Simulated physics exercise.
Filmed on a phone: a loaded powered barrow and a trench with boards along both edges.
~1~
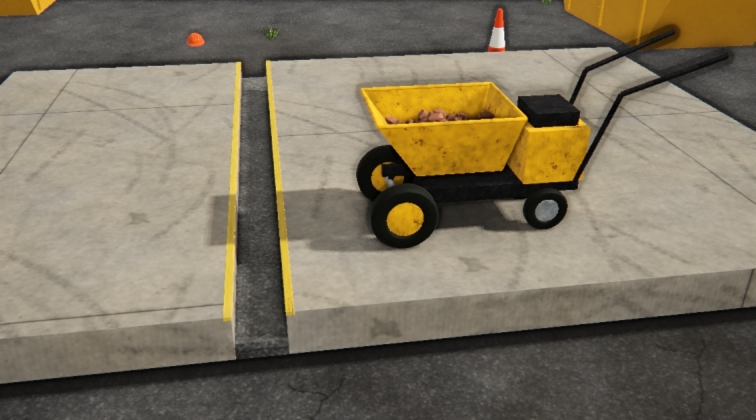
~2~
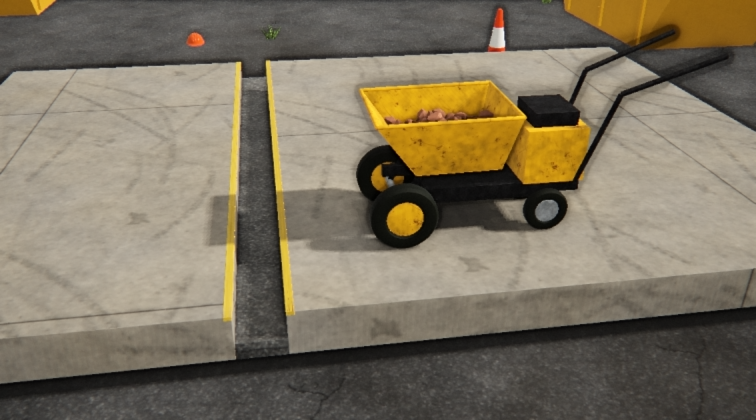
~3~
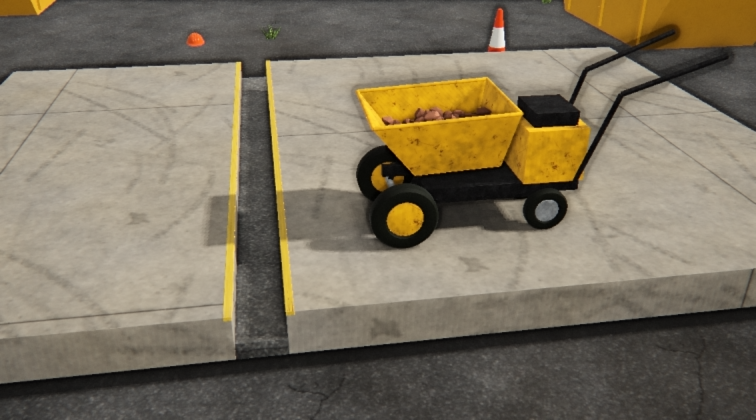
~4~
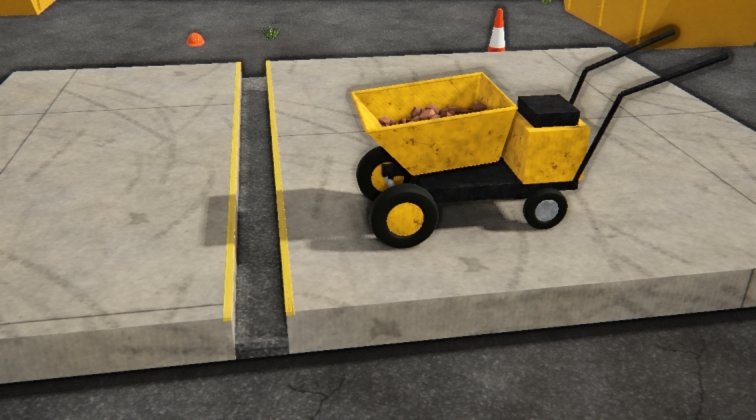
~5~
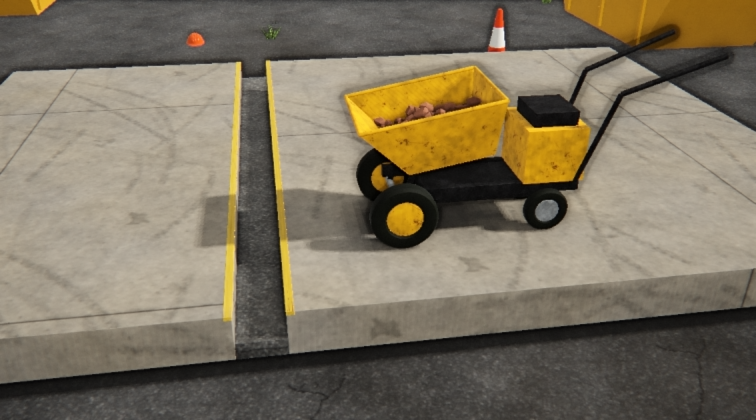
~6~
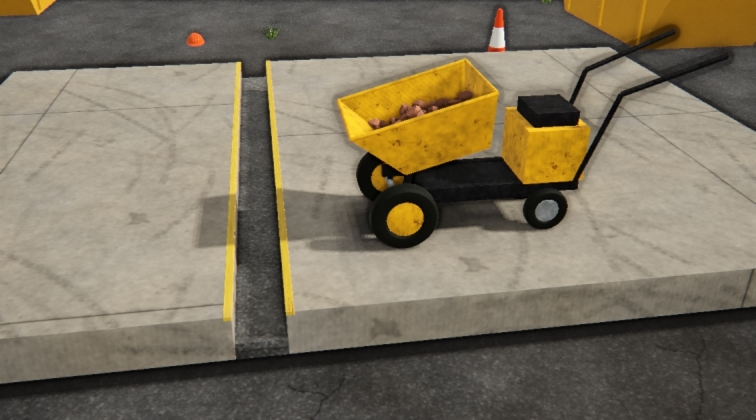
The yellow skip of rubble on a parked barrow tilts gradually left toward a narrow trench.
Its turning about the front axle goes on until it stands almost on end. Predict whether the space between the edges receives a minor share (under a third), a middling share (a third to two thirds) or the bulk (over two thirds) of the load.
It receives the bulk.
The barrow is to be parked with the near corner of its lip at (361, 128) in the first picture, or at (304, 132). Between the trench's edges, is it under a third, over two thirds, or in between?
In turn: Over two thirds; less than a third.
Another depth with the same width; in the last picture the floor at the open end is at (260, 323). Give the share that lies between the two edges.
About 70 percent.
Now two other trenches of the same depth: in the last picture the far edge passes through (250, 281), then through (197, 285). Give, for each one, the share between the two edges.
Estimated share: Try 1 approx. 70 in a hundred, try 2 approx. 90 in a hundred.
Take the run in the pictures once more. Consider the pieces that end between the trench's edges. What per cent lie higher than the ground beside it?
About 10 %.
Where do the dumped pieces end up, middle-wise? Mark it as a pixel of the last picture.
Somewhere close to (262, 245) in the last picture.
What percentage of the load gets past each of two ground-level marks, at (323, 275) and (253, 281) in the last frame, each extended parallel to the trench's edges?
I'd put it near 100 in a hundred, then near 40 in a hundred.
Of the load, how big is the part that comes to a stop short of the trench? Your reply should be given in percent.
My estimate is close to 10 in a hundred.
Just after the last frame, skip tipped steeply; every one in the skip.
A moment on, skip tipped steeply; almost all in the skip; just a few short of the trench; just a few in or heaped over the trench; just a few falling.
Further on, skip tipped right over; about a tenth in the skip; about a tenth short of the trench; the larger part in or heaped over the trench.
When it is over, skip tipped right over; about a tenth short of the trench; the larger part in or heaped over the trench; not one beyond it.
